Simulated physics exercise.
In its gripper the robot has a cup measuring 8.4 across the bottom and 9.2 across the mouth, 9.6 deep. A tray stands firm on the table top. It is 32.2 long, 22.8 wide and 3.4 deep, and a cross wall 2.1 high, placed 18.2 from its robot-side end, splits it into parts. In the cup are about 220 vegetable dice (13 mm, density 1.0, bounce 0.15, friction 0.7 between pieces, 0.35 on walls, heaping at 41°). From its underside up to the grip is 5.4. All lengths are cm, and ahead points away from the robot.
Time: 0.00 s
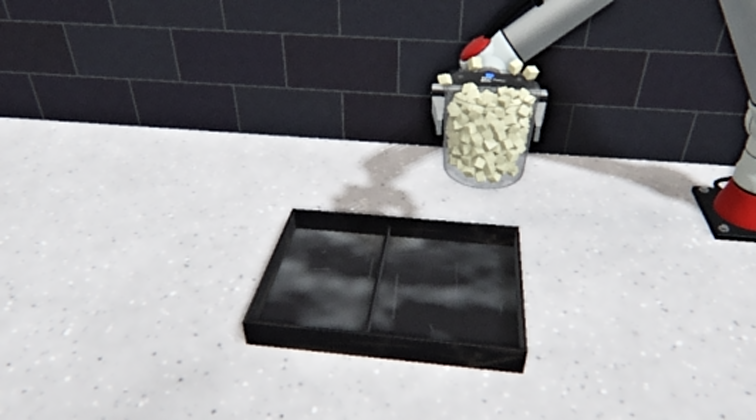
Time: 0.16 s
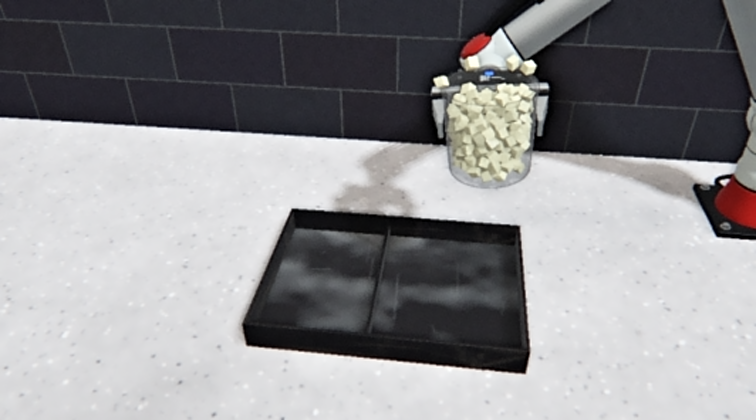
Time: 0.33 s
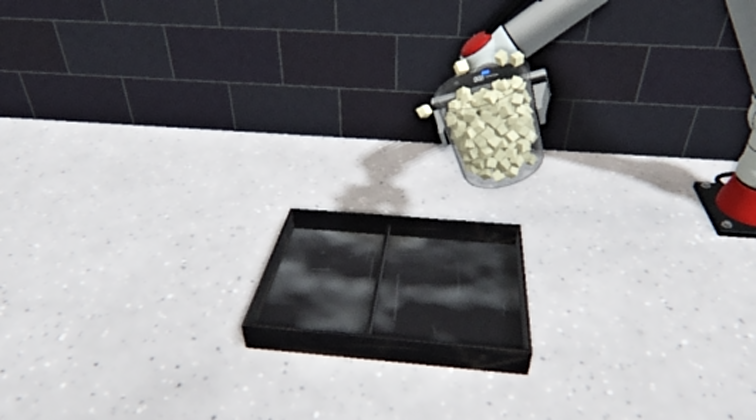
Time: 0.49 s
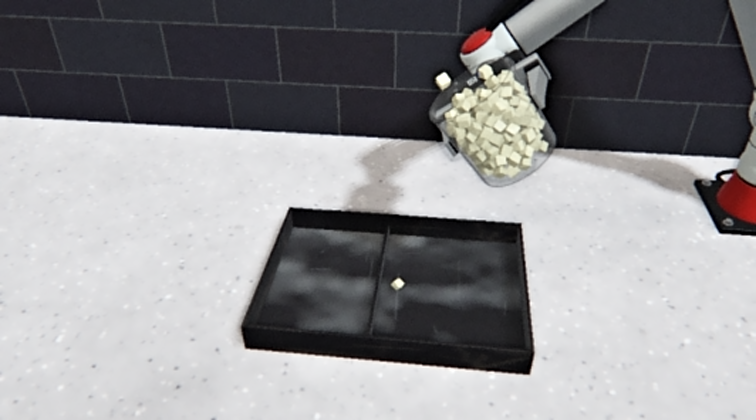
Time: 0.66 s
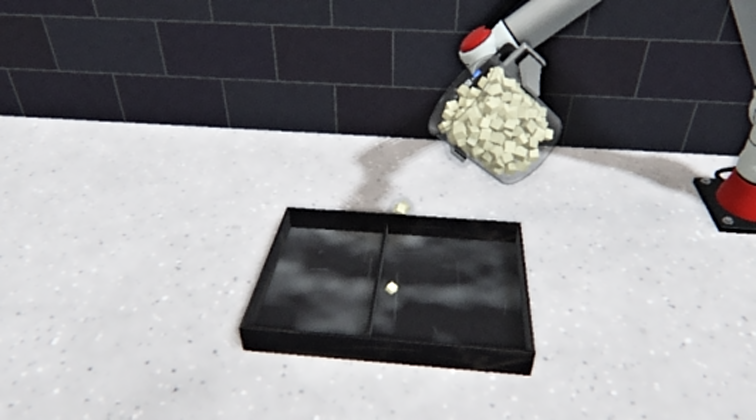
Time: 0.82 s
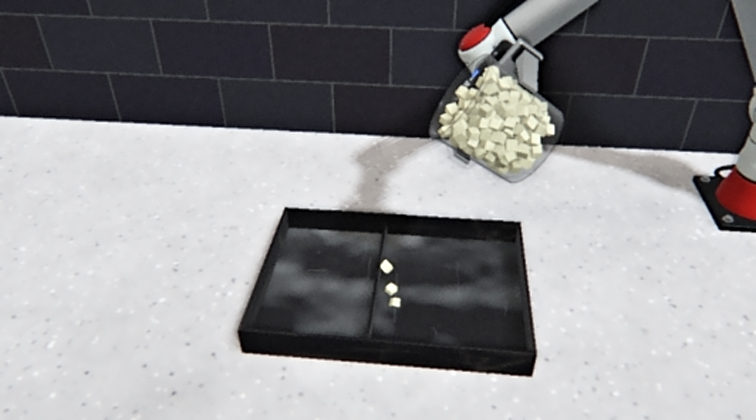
A pale speckled countertop against a dark tiled wall is seen from slightly above by a camera that stays still. A black tray with a dividing wall sits near the middle, and at upper right a grey and red robot arm holds a clear cup heaped with cream-coloured cubes. The arm tilts the cup steadily leftward, and three cubes drop into the tray just right of the divider.
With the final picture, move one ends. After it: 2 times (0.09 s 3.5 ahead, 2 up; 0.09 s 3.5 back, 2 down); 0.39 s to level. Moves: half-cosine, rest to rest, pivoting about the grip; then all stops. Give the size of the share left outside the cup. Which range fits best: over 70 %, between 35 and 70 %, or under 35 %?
The range that fits is between 35 and 70 %.
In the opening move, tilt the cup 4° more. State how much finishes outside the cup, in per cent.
About 65 %.
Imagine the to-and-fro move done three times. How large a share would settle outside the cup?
It would be near 60 per cent.
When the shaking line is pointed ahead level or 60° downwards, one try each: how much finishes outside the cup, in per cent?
Roughly 30 per cent, then 10 per cent.
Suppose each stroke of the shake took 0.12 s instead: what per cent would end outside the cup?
That gives about 25 percent.
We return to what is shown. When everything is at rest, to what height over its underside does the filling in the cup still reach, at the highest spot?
About 7.5 cm.
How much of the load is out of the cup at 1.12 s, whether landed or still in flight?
About 35 in a hundred parts are out by then.
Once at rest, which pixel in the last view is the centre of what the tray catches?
Around pixel (333, 282).
After 1.12 s, tilted 56° forward, highest piece 30 above the table; 146 in the cup, 3 in the robot-side part, 2 in the far-side part, 74 in flight or on a rim.
After 1.42 s, tilted 18° forward, highest piece 28 above the table; 104 in the cup, 85 in the far-side part, 31 in the robot-side part, 4 on the table or floor, 1 in flight or on a rim.
After 1.77 s, level, highest piece 28 above the table; 104 in the cup, 85 in the far-side part, 32 in the robot-side part, 4 on the table or floor.
After 2.82 s, level, highest piece 28 above the table; 104 in the cup, 85 in the far-side part, 32 in the robot-side part, 4 on the table or floor.
At rest, 104 in the cup, 85 in the far-side part, 32 in the robot-side part, 4 on the table or floor. That is 54 % outside the cup.
